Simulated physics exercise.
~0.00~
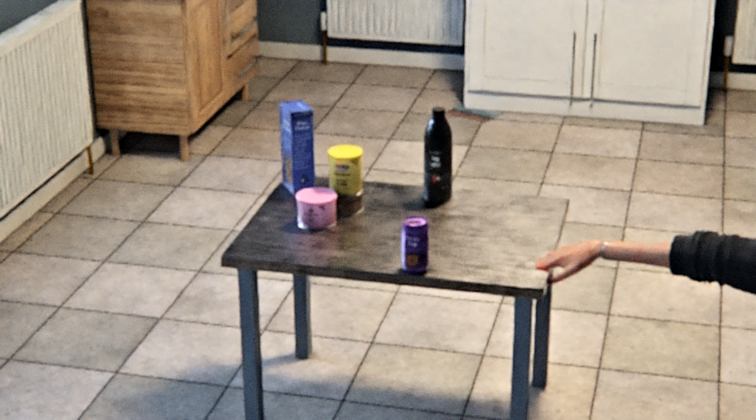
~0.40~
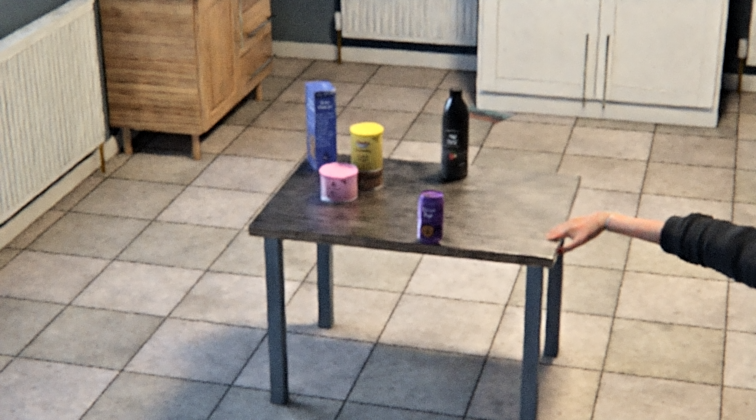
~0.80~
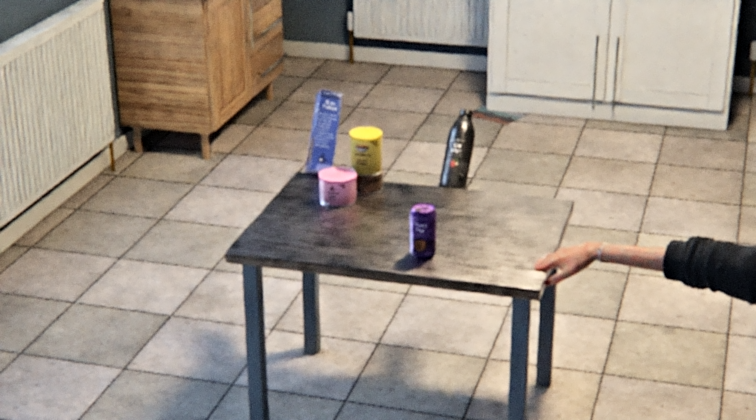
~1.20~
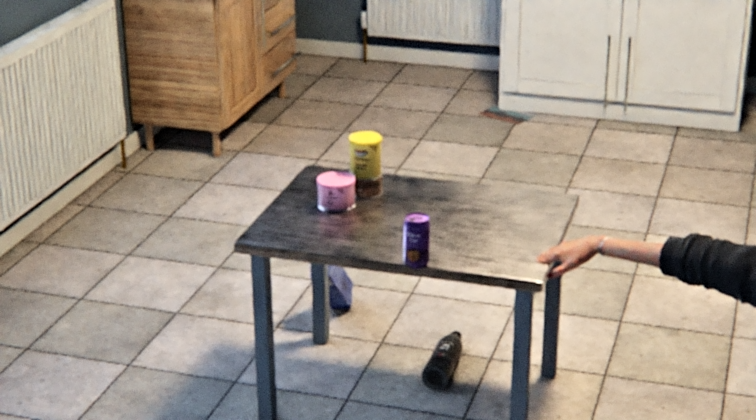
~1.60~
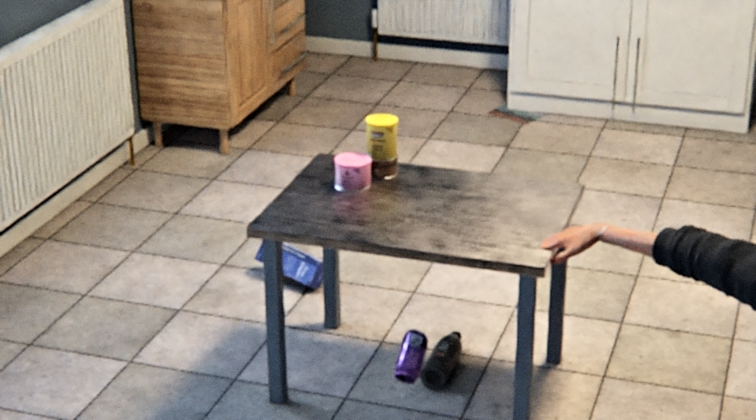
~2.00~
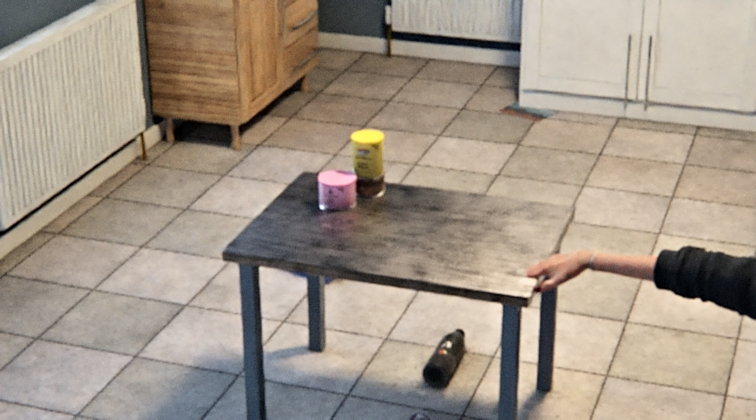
A hand jerked a small dark-topped table back and forth until a black bottle and a blue carton toppled off, followed by a purple can. All three ended up on the tiled floor, while the yellow and pink tubs stayed standing on top.
